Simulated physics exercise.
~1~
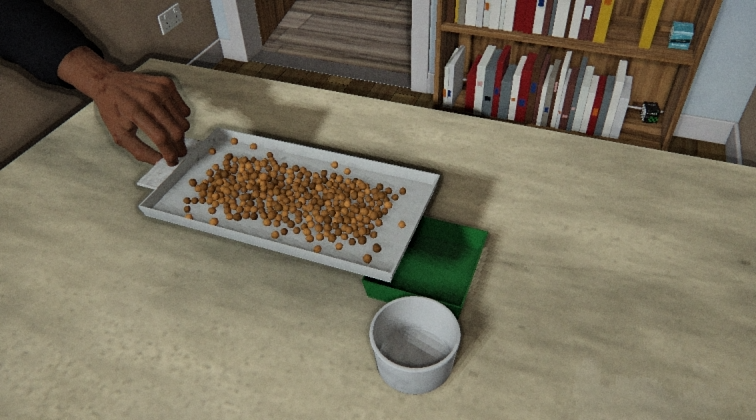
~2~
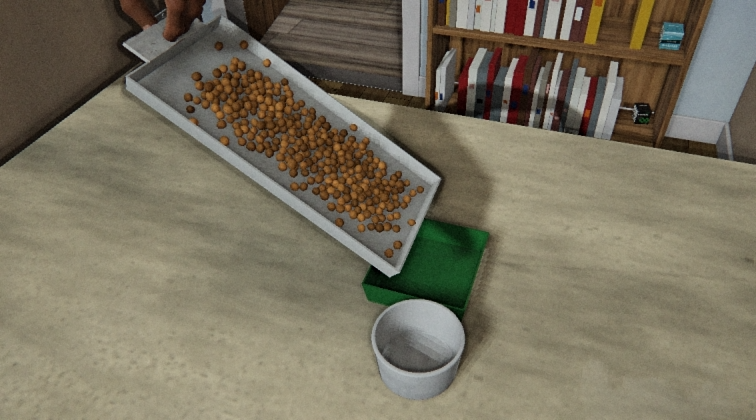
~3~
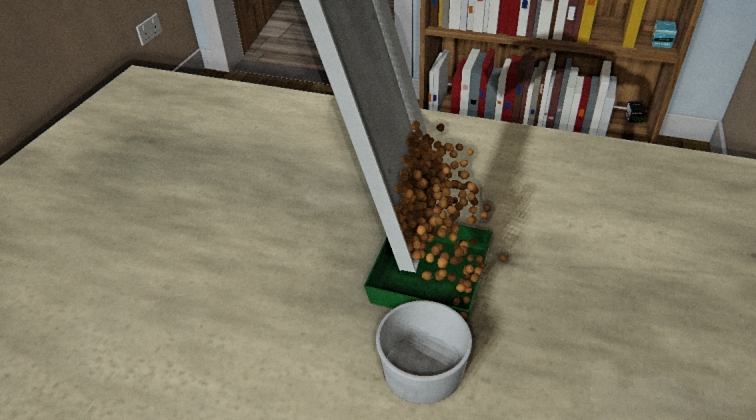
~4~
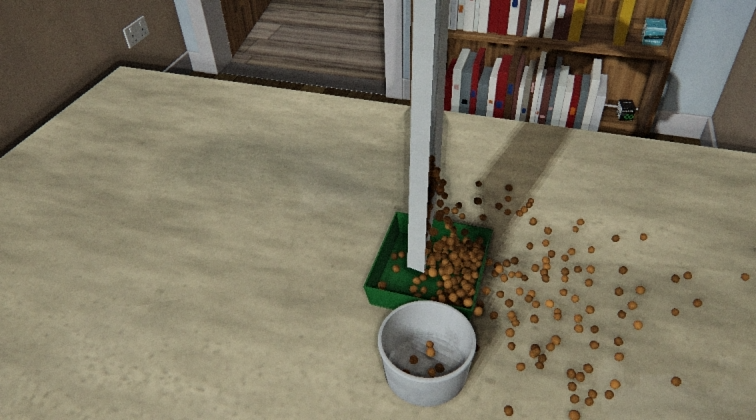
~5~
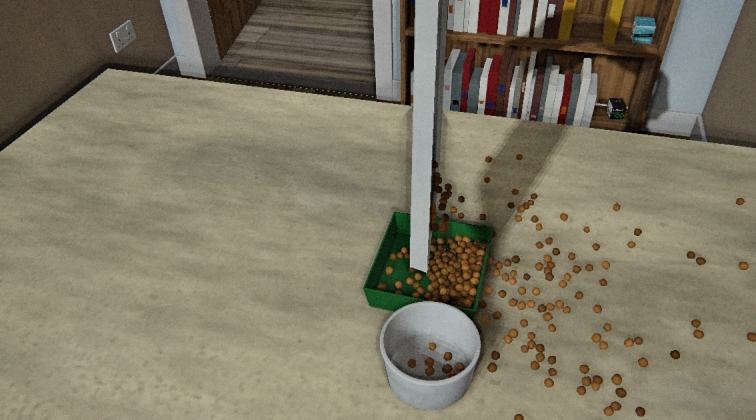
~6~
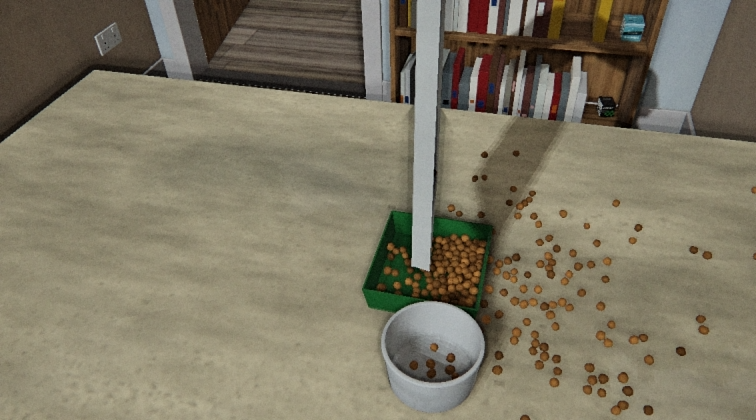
A hand tips a pale rectangular tray of small round brown pieces, perhaps chickpeas, on a light tabletop seen from above, with a bookcase and doorway behind. A green tin sits beneath the tray's right end, with a white dish just in front. The tray's left end rises steeply, and the pieces slide down and pour off the lower edge. As it reaches upright, many land in the green tin, a few drop into the white dish, and others scatter across the table to the right. The tray stays upright, with the tin holding a heap and strays spread beside it.
